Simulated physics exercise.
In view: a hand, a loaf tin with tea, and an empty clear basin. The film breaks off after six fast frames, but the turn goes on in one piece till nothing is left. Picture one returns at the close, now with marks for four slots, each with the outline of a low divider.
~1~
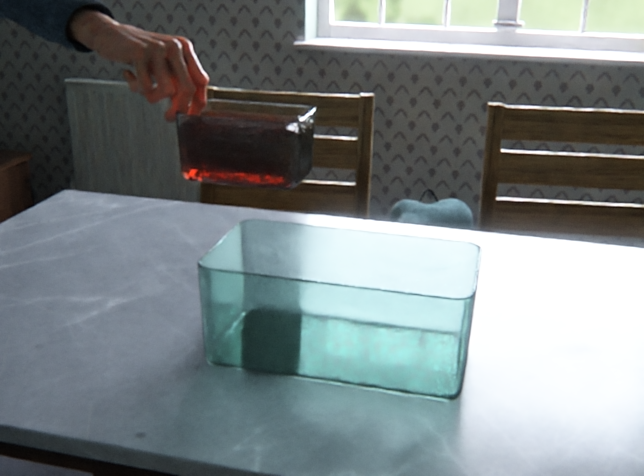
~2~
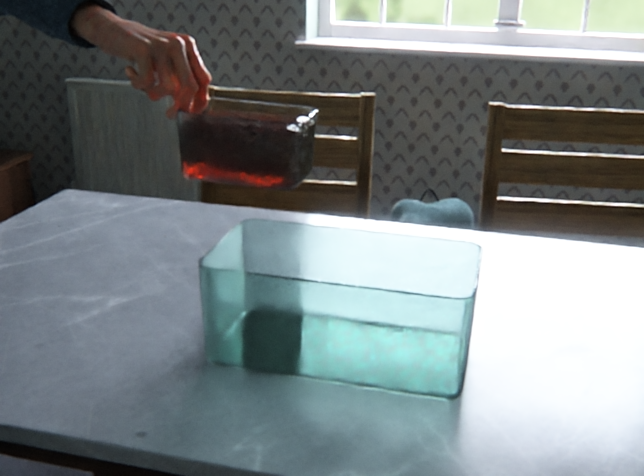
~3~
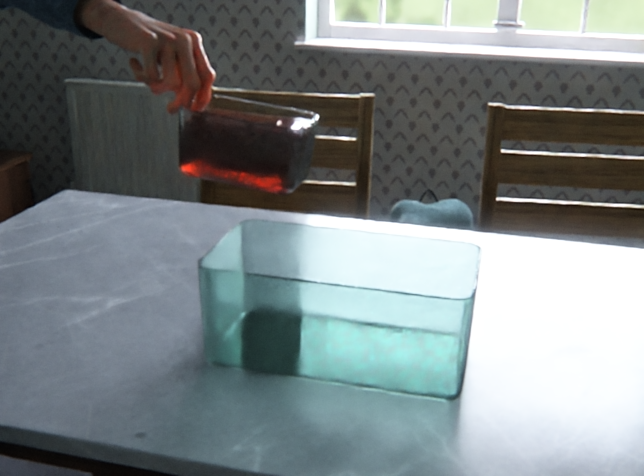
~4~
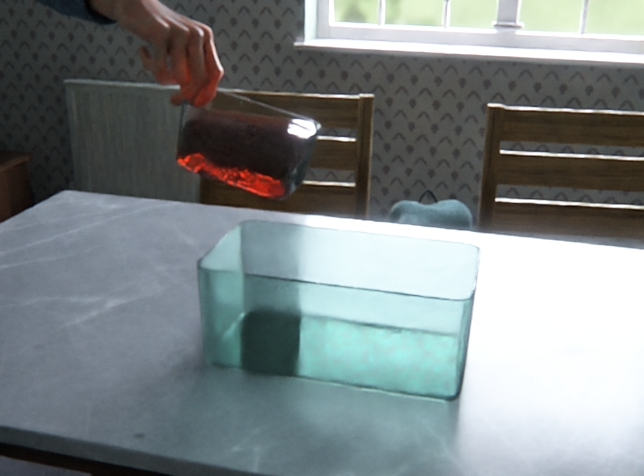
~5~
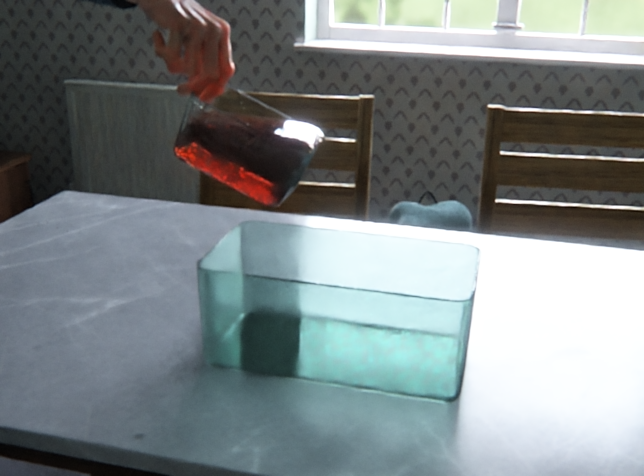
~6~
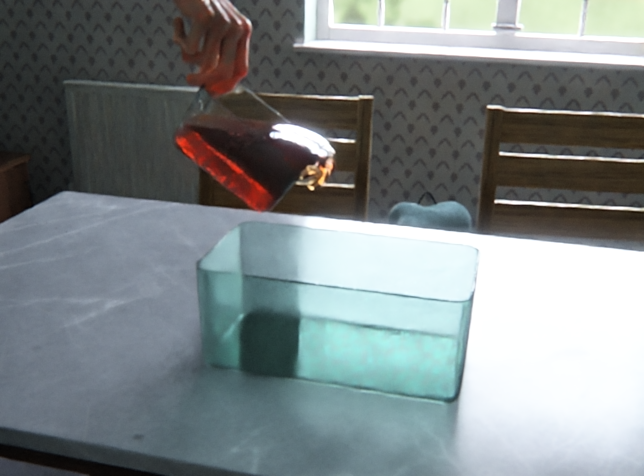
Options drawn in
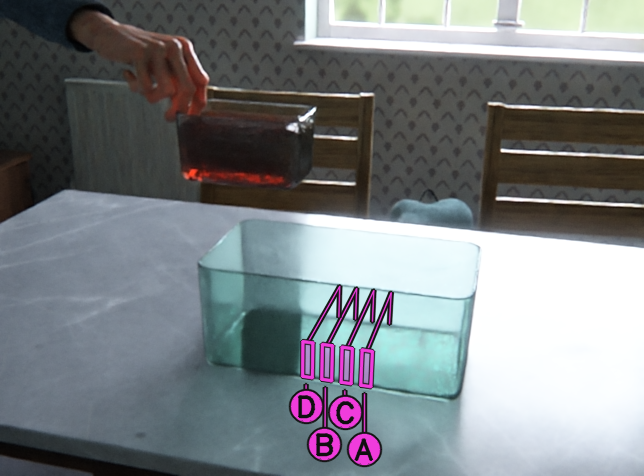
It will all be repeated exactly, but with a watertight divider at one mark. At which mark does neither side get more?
I would pick position C.
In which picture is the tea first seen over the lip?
In picture 5.
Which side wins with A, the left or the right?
The left side.
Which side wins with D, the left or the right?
The right one.
In magenta, A at (364, 393); B at (325, 387); C at (344, 390); D at (306, 384).
For position A, about 76 % ends left of the wall and 23 % right of it.
For position B, about 29 % ends left of the wall and 70 % right of it.
For position C, about 47 % ends left of the wall and 53 % right of it.
For position D, about 20 % ends left of the wall and 79 % right of it.
